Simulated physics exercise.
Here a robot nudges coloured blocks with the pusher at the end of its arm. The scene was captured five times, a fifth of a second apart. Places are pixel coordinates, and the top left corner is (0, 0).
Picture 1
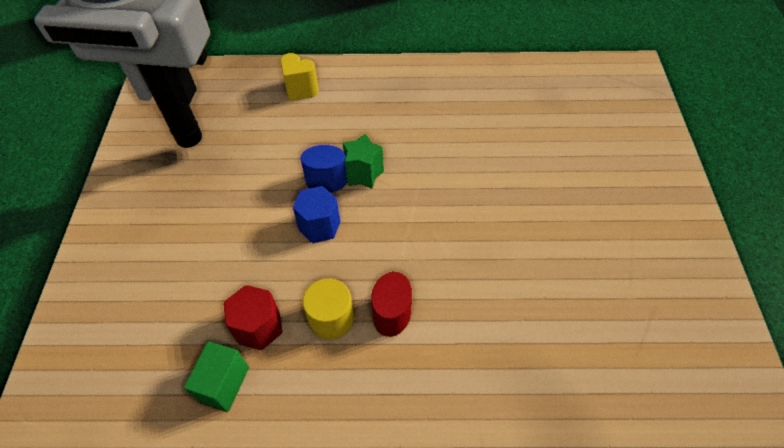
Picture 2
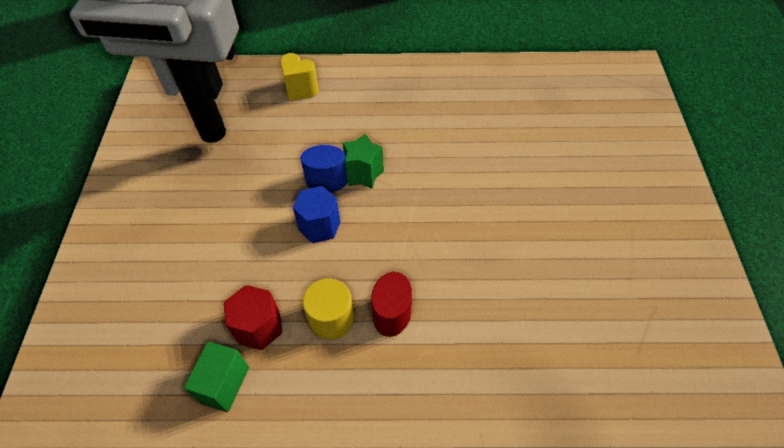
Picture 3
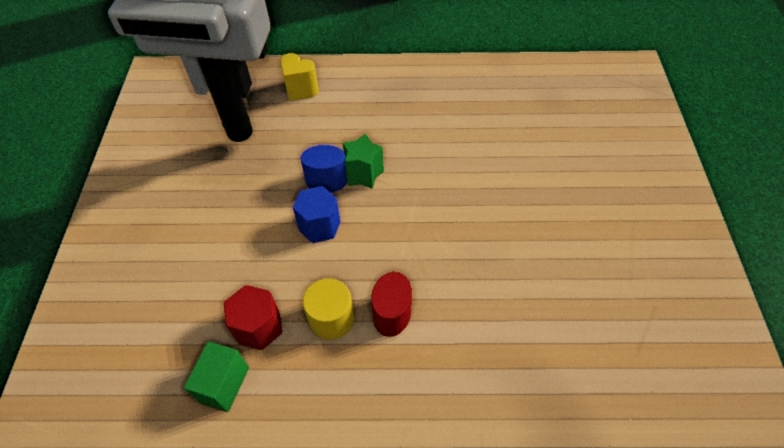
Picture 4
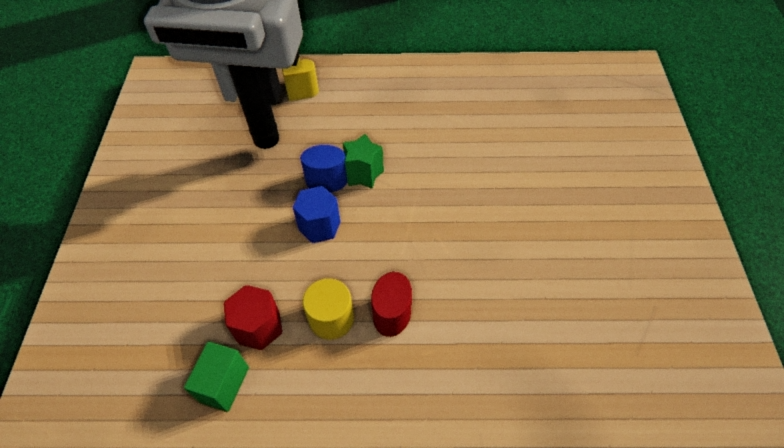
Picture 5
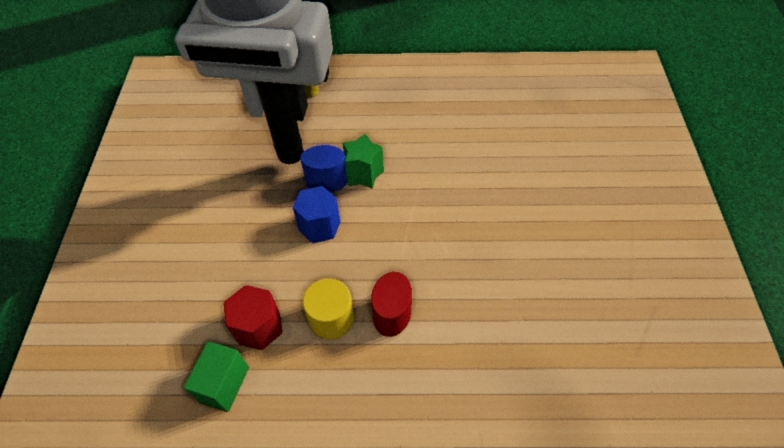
A robot arm moving its black pusher rightward over a wooden board, nearing the blue blocks while the coloured blocks stay still.
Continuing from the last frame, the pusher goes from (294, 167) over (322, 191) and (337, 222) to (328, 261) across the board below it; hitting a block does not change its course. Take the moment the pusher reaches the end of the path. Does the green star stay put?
That would be a no.
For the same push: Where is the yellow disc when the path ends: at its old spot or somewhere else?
The yellow disc keeps its place.
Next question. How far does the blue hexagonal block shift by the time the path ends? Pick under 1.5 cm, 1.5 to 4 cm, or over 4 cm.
That one ends up more than 4 cm from where it is now.
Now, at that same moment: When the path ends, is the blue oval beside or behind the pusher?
It seems so.
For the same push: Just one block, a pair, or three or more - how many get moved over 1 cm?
There will be three or more blocks that move more than 1 cm.
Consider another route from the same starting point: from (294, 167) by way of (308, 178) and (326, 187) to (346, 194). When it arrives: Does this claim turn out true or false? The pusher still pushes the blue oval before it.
That claim is true.
What follows on the original path. One third of the way, pusher (320, 179); blue oval (349, 174), turned 25° anticlockwise; green star (374, 152), turned 50° anticlockwise.
Two thirds of the way, pusher (335, 211); blue hexagonal block (309, 223), turned 40° clockwise; blue oval (365, 185), turned 75° anticlockwise; green star (376, 152), turned 60° anticlockwise.
At the end, pusher (326, 251); blue hexagonal block (287, 251), turned 95° clockwise; blue oval (365, 185), turned 75° anticlockwise; yellow disc not moved; green star (376, 152), turned 60° anticlockwise.
